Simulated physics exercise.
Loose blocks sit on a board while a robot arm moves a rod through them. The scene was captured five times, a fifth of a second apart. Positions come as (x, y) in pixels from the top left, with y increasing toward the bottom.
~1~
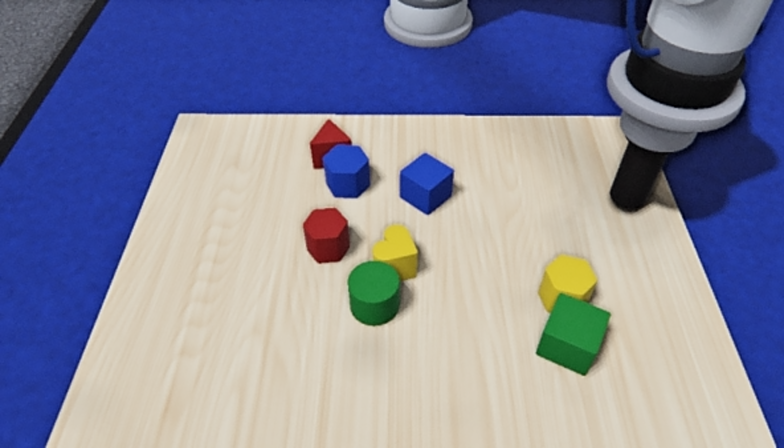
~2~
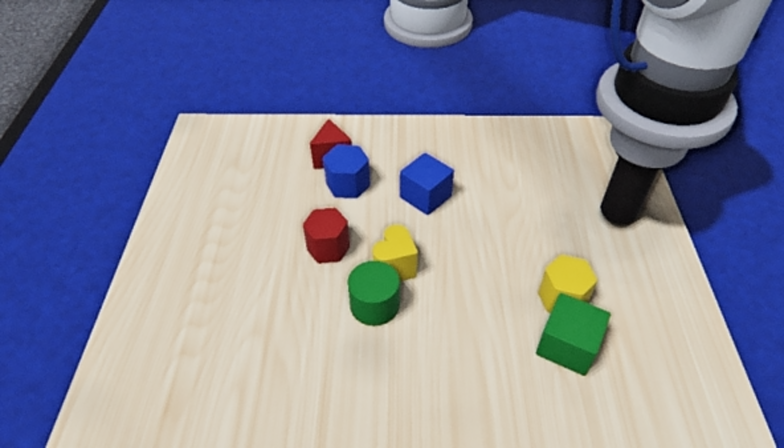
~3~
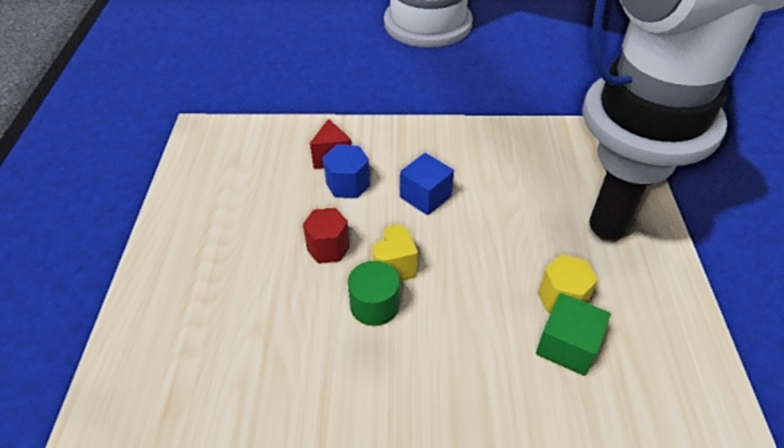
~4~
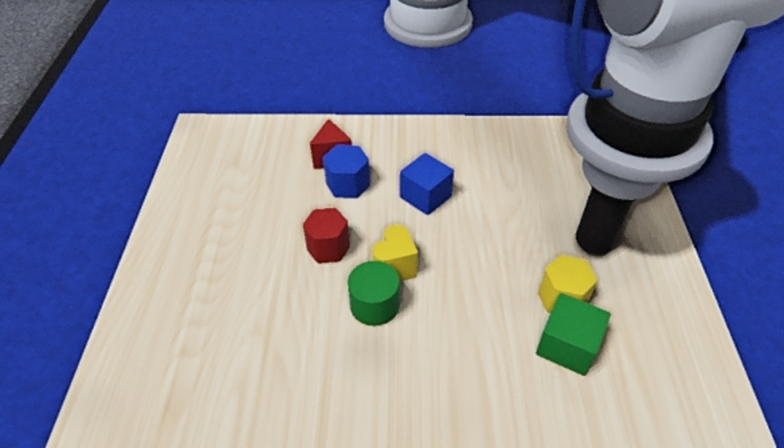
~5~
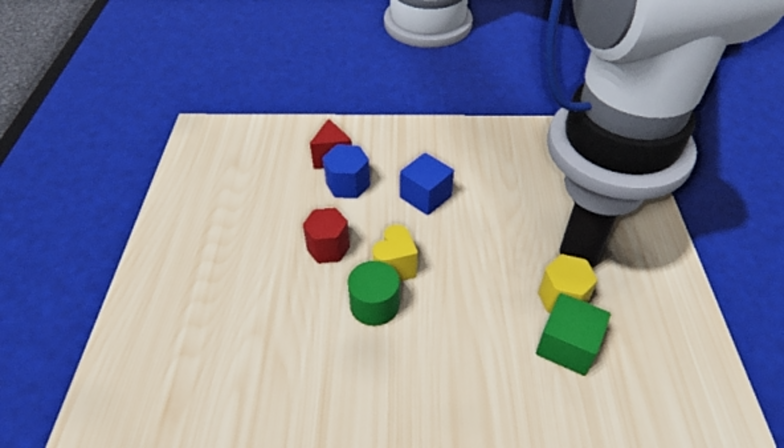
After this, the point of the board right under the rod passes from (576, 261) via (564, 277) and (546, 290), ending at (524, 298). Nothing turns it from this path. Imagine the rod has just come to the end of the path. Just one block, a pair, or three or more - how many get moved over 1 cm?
I expect two blocks to be moved by more than 1 cm.
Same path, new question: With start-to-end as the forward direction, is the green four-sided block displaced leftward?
Yes - that is the case.
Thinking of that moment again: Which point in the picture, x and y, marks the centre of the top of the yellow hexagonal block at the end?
I'd say the yellow hexagonal block ends with its top centre at (529, 312).
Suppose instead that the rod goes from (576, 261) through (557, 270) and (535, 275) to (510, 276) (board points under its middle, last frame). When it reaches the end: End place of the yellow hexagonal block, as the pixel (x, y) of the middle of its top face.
The yellow hexagonal block ends near (549, 286).
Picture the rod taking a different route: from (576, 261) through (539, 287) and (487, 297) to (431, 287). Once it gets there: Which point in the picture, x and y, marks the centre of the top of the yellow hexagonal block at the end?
Its top centre is at about (538, 307).
On the path given first. Halfway along, rod (557, 278); yellow hexagonal block (553, 293); green four-sided block (574, 339), turned 30° anticlockwise.
At the end, rod (526, 292); yellow hexagonal block (529, 312), turned 25° anticlockwise; green four-sided block (571, 351), turned 60° anticlockwise.
